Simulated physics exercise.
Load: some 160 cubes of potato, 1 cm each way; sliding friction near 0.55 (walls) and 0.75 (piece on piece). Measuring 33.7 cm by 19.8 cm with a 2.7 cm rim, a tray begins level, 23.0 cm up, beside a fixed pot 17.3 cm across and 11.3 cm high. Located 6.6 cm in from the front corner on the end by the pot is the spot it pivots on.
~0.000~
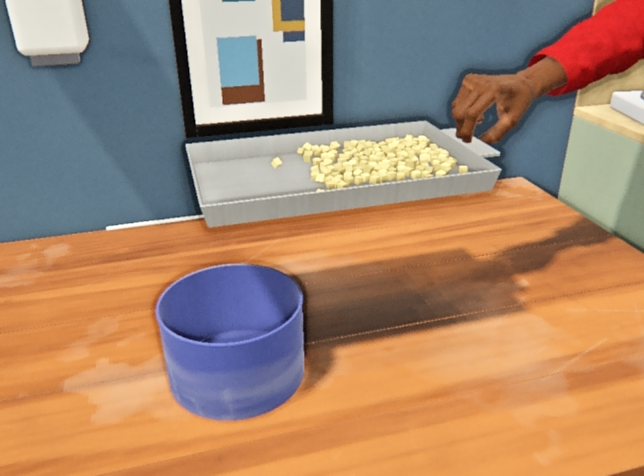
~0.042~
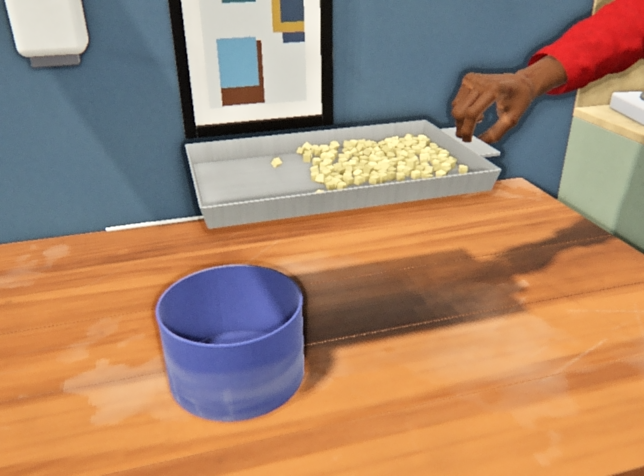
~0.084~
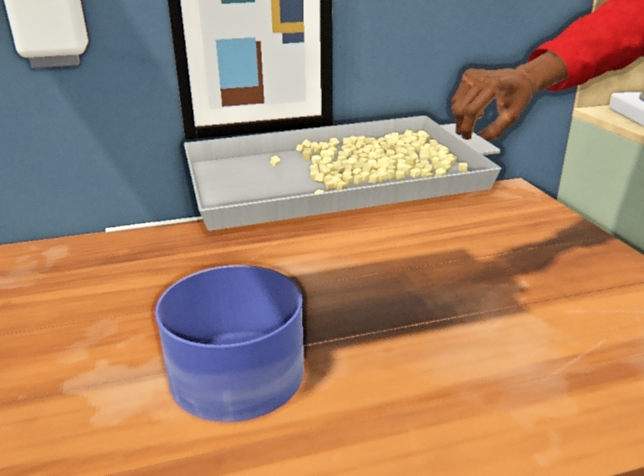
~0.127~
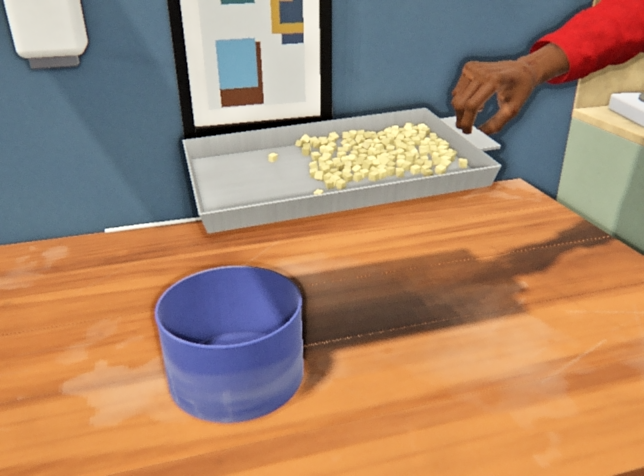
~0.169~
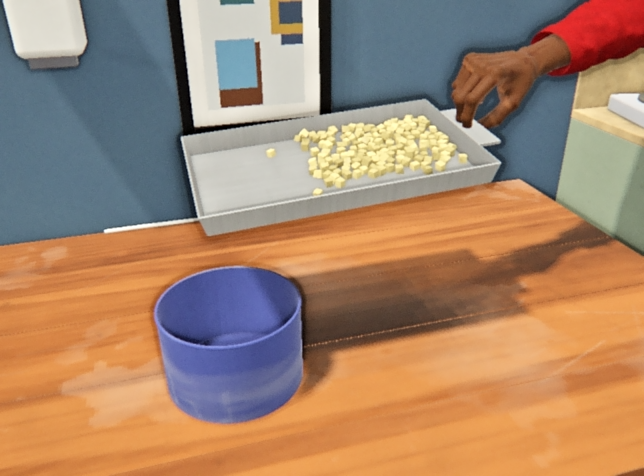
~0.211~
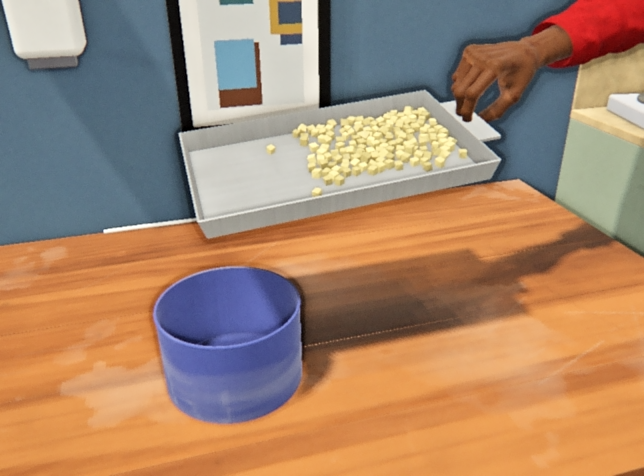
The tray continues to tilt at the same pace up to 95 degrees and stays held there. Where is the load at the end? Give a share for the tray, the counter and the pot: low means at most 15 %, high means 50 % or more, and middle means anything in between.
Shares: Tray low, counter middle, pot high.
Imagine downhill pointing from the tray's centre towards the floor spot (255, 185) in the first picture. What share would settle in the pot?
Roughly 10 % of the pieces.
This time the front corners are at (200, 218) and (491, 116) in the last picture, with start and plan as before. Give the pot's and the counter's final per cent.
Pot 30; counter 70.
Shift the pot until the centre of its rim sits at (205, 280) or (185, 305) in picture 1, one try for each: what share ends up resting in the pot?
5 and 35 %.
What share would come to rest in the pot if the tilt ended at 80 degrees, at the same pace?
45 percent.
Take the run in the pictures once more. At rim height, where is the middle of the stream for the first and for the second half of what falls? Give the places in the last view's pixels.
I'd mark about (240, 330) for the first half, then (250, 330) for the second.
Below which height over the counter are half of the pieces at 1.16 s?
Roughly 22 centimetres, more or less.
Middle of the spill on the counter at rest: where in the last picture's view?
(275, 453), about.
After 0.78 s, tilt 50 degrees; the tray holds 100 %, the pot 0 %.
After 1.16 s, tilt 77 degrees; the tray holds 70 %, the pot 10 %.
After 1.63 s, tilt 95 degrees; the tray holds 10 %, the pot 55 %.
By 2.6 s all is still; tray 5 %, counter 35 %, pot 60 %.
